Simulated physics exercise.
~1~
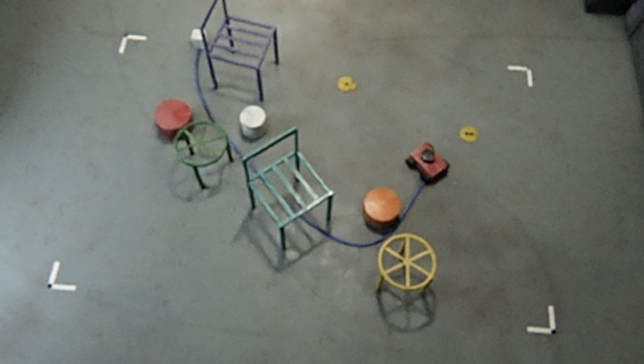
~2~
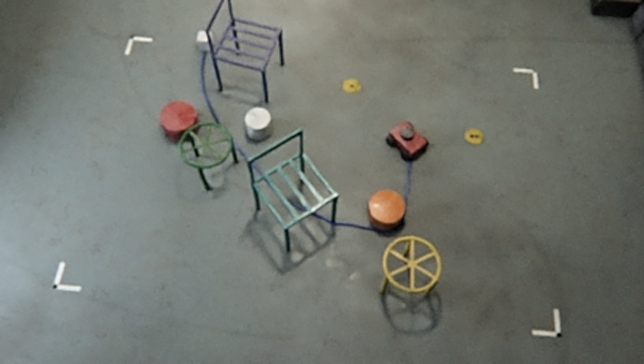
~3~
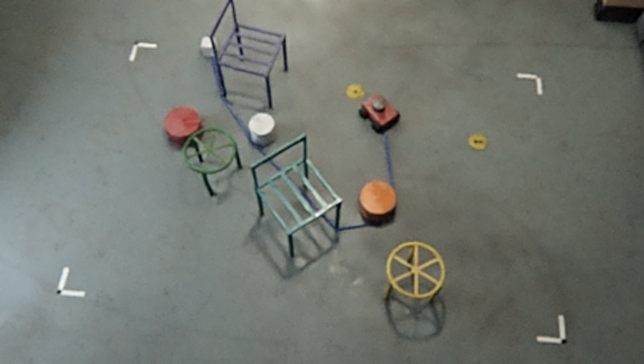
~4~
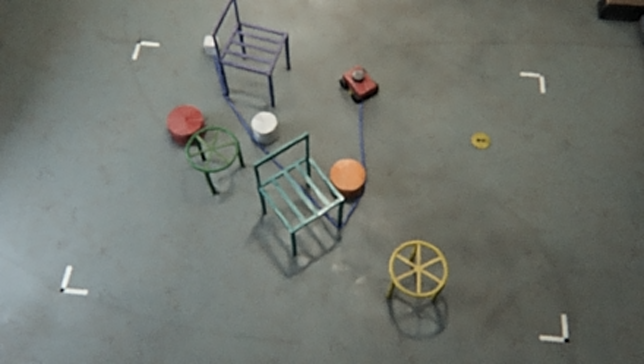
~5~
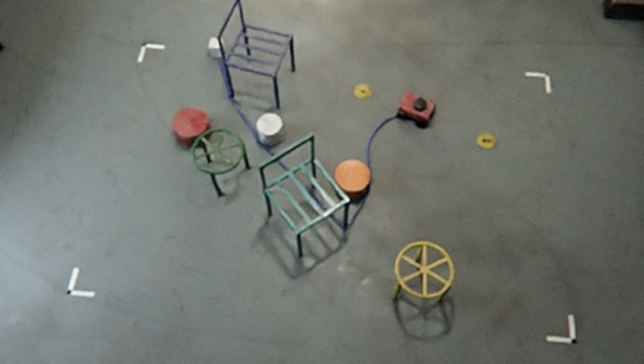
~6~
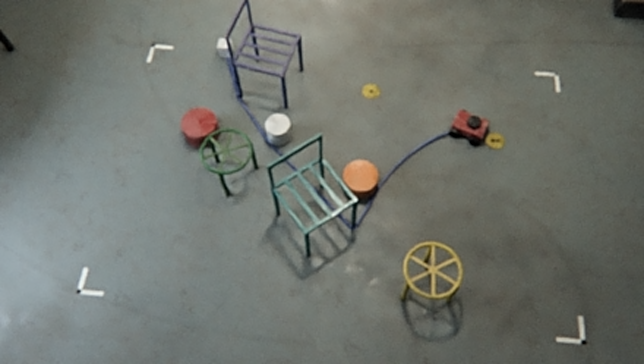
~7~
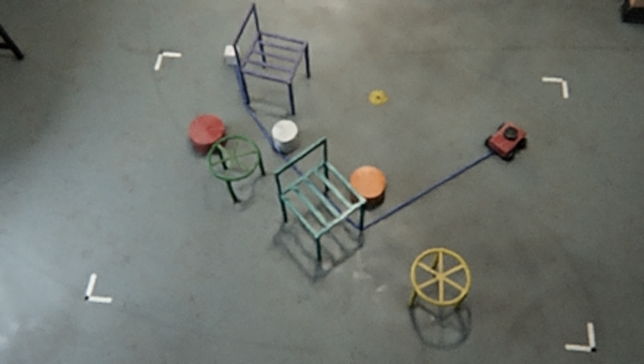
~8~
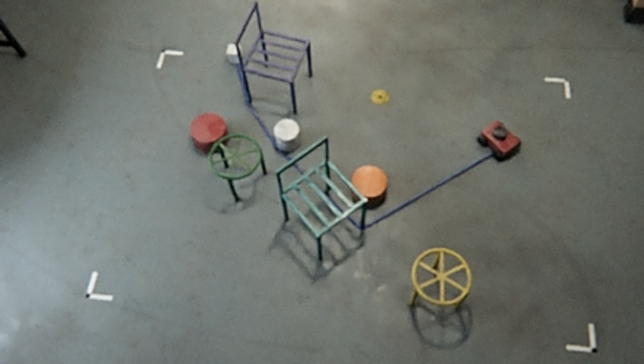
The video shows a small red cart trailing a blue cord among chairs, stools and tubs, driving up and left past a yellow mark as the cord drags the orange tub toward the teal chair, then heading right and stopping with the cord stretched nearly straight.
